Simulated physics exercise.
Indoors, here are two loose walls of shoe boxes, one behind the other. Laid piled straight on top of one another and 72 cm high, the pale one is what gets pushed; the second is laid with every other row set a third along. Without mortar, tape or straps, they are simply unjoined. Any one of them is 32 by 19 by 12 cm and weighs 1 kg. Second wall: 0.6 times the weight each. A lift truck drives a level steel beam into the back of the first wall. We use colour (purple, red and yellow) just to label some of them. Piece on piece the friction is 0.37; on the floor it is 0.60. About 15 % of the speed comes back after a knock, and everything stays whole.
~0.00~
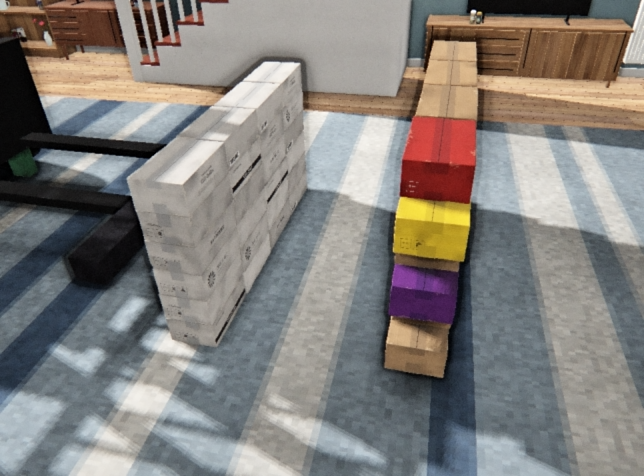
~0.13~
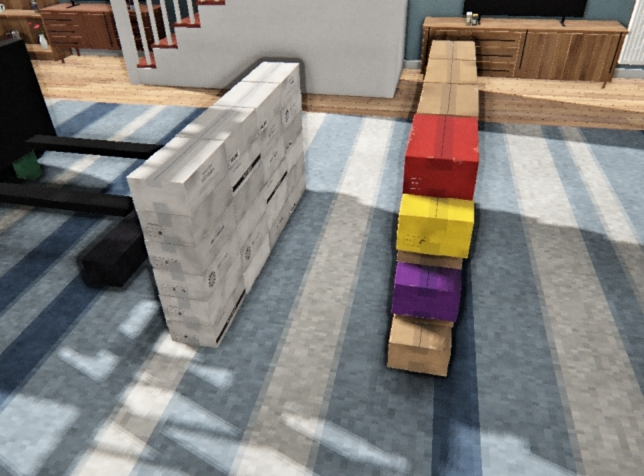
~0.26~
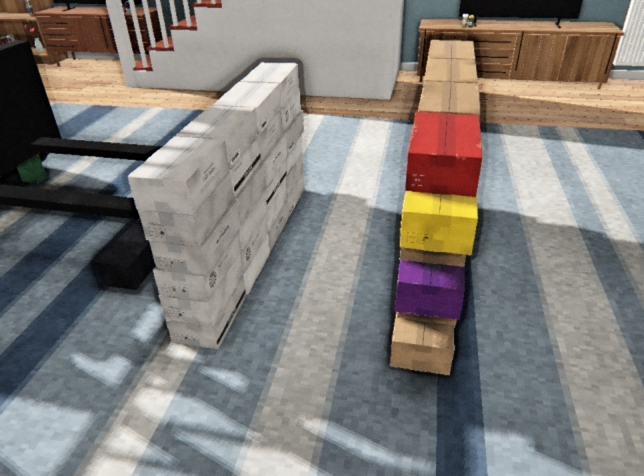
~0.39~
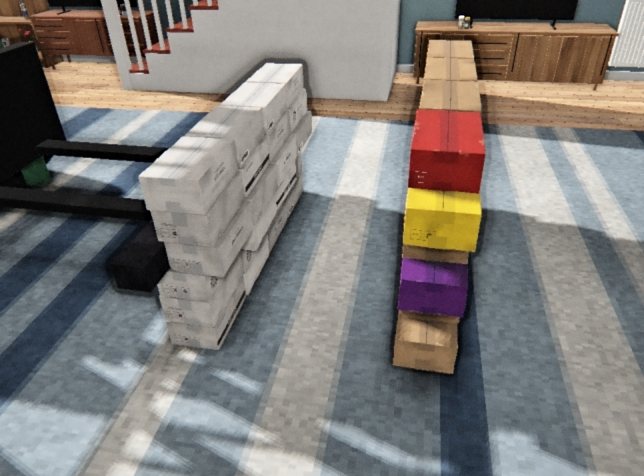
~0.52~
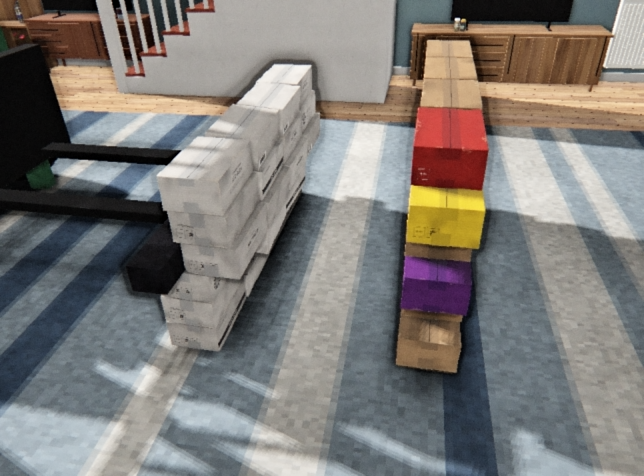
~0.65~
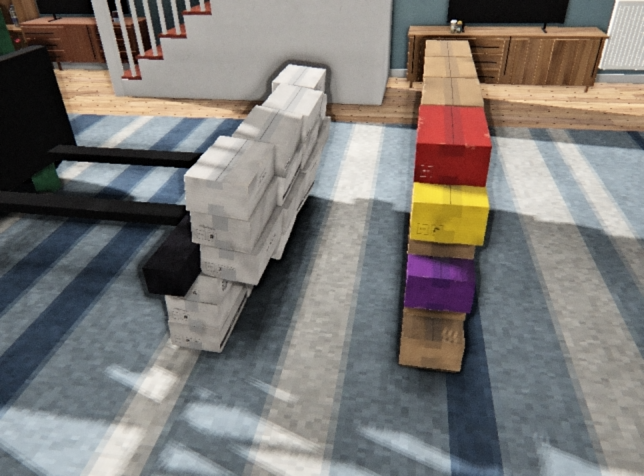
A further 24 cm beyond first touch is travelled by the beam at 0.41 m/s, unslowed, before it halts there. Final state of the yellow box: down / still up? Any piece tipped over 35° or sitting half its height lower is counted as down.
Still up.
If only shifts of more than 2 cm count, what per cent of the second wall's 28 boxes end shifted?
30 in a hundred end up shifted.
Around 0.82 s, 0 of the pale wall down; none of the 28 boxes of the second wall down; yellow box unmoved.
Around 1.06 s, 16 of the pale wall down; none of the 28 boxes of the second wall down, 1 disturbed; yellow box unmoved.
Finally (2.4 s), 16 of the pale wall down; none of the 28 boxes of the second wall down, 17 disturbed; yellow box displaced 12 mm; red box displaced 14 mm; purple box displaced 11 mm. Seen by the last camera, middles, yellow box near (452, 197), red box near (455, 144).
